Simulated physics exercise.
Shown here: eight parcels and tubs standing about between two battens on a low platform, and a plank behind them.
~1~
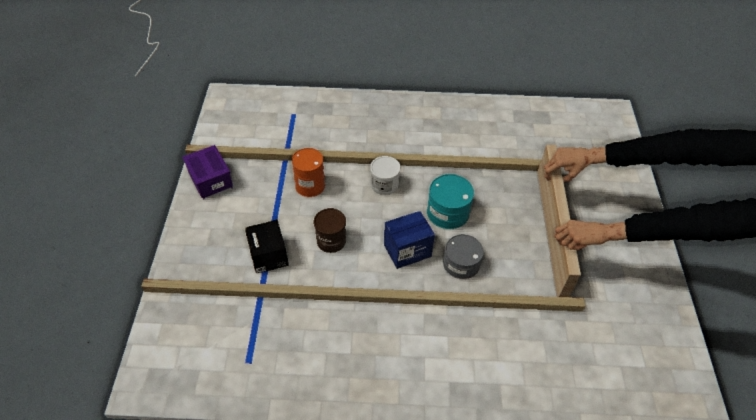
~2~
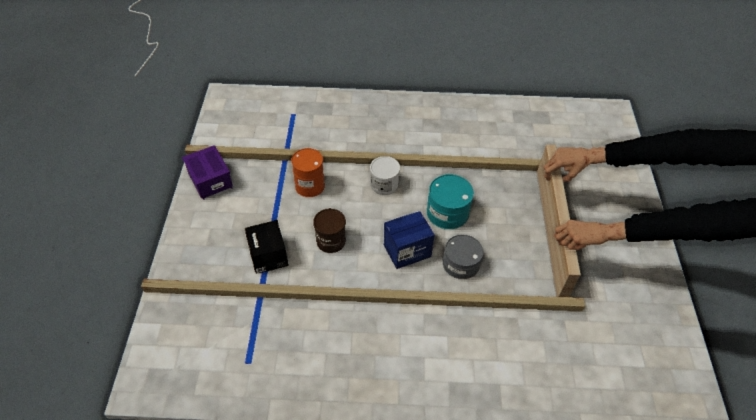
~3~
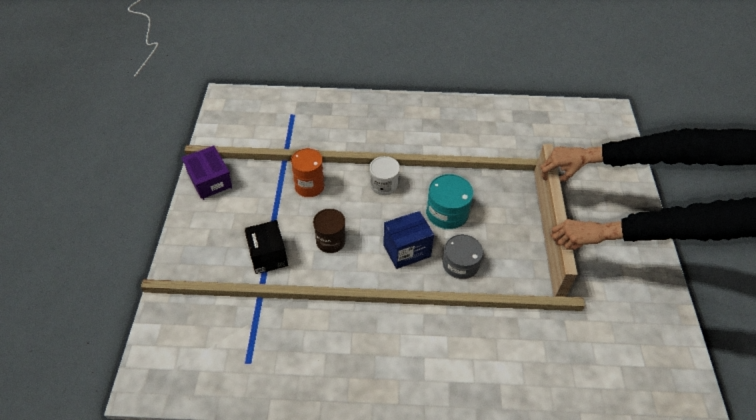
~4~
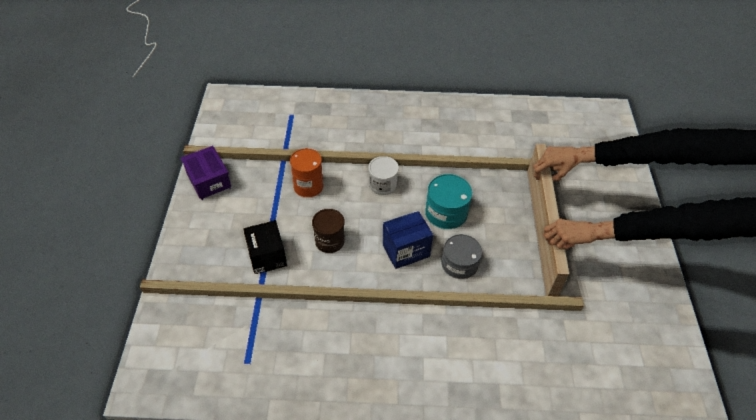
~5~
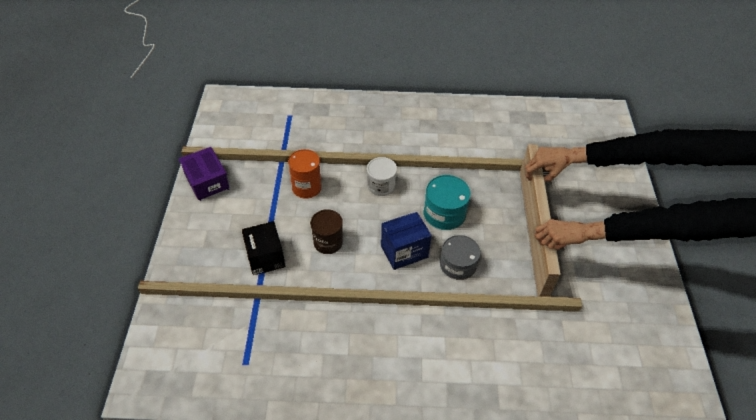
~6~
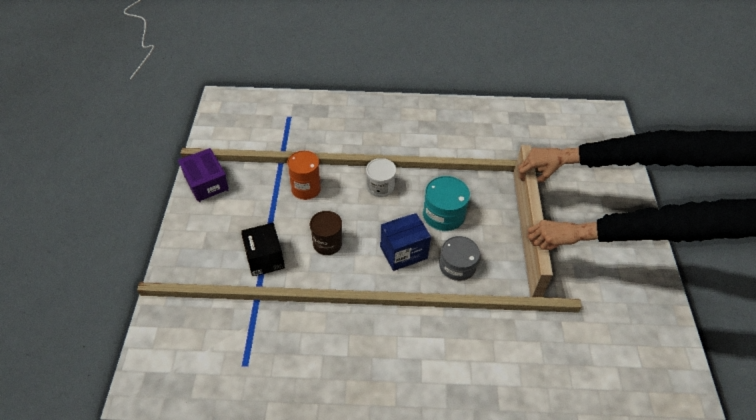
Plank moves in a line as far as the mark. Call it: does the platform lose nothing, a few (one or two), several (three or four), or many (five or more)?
It loses nothing.
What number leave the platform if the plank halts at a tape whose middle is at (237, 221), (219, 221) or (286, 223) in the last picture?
It would be 1, 1 and 0.
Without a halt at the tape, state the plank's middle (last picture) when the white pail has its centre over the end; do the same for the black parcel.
Middle: Roughly (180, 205); roughly (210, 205).
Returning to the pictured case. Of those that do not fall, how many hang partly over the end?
The figure is 0.
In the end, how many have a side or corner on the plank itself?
The answer is 4.
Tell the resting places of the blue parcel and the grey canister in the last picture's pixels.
Listed as asked: First (250, 228), and then (241, 268).
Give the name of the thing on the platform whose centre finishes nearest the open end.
Purple tote - nearest.
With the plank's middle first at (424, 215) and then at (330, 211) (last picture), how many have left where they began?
Counts: 3 and 6.
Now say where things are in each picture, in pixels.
Purple tote (208, 172); black parcel (267, 247); orange canister (309, 173); plank (557, 218); tape (274, 220), in the first picture.
Black parcel (267, 247); blue parcel (408, 240), in the second picture.
Orange canister (308, 173); white pail (384, 176), in the third picture.
Purple tote (207, 173); turquoise canister (448, 202), in the fourth picture.
Black parcel (264, 248); grey canister (460, 257), in the fifth picture.
Purple tote (204, 175); black parcel (263, 250); orange canister (305, 175); plank (531, 219); tape (270, 222), in the sixth picture.
Soon after, none off yet; purple tote at rest near (204, 175); black parcel at rest near (263, 250); orange canister at rest near (305, 175).
After that, none off yet; purple tote at rest near (204, 175); black parcel displaced a little near (258, 248); orange canister displaced about its own width near (279, 173).
In the end, the number that fall off is zero.
